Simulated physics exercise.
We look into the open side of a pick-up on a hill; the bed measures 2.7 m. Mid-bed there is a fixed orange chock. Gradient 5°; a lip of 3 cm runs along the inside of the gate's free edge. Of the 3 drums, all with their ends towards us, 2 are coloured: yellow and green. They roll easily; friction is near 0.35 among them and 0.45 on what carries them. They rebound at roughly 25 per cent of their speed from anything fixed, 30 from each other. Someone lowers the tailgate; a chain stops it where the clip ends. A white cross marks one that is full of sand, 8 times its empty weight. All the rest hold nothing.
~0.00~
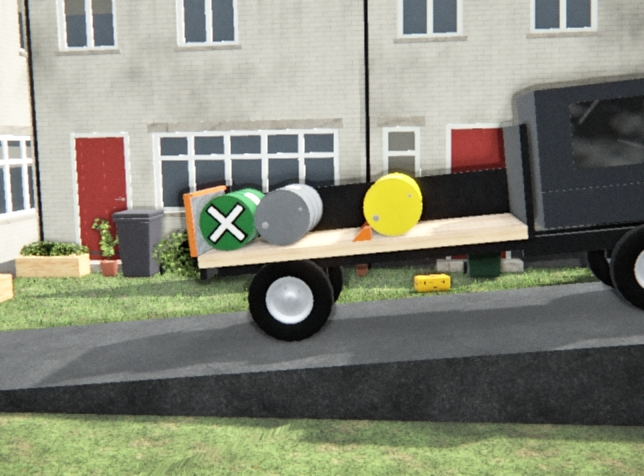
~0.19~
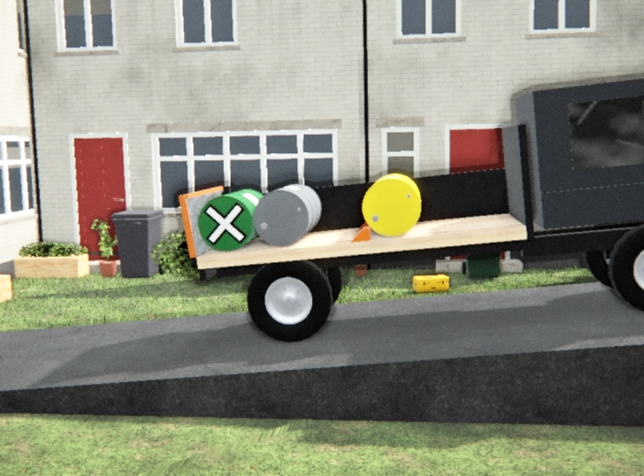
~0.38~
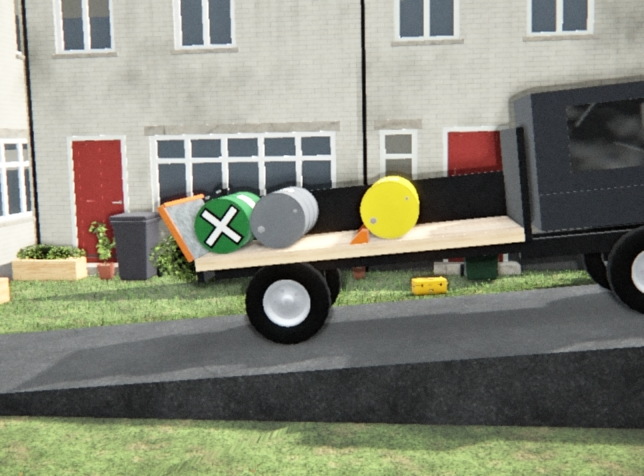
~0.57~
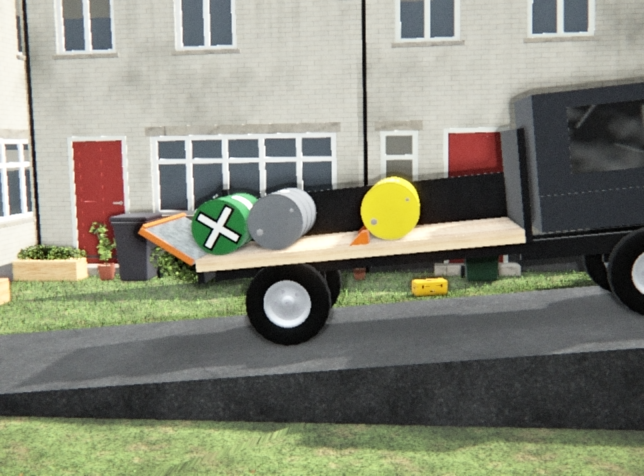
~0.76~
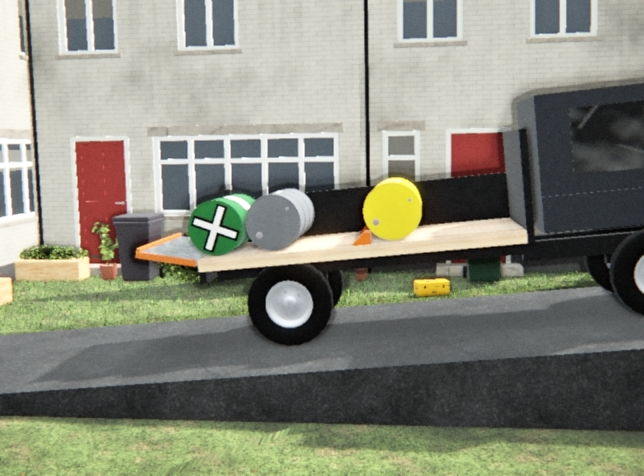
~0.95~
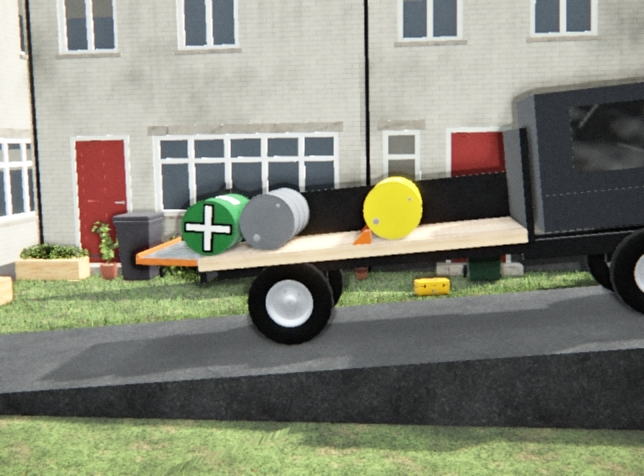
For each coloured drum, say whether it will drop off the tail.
Yellow is held. Green is held.
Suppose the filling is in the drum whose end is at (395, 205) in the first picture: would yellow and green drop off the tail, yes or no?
In that case yellow no, green no.
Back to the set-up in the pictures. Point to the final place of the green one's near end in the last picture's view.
Near (165, 228).
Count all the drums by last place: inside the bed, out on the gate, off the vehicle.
2, 1 and 0.
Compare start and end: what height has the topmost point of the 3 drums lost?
Some 0 cm lower.
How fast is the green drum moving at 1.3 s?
Near 0.4 m/s.
Then, 1.3 s in, yellow is on the bed, 165 cm short of the hinge; green is on the gate, 5 cm past the hinge, rolling left; 0 gone off the back.
Then, 1.7 s in, green is on the gate, 20 cm past the hinge, rolling left; still the same for yellow; 0 gone off the back.
Then, 2.1 s in, green is on the gate, 25 cm past the hinge, rolling left; still the same for yellow; 0 gone off the back.
In the end (2.5 s), yellow is on the bed, 165 cm short of the hinge; green is on the gate, 30 cm past the hinge; 0 gone off the back.
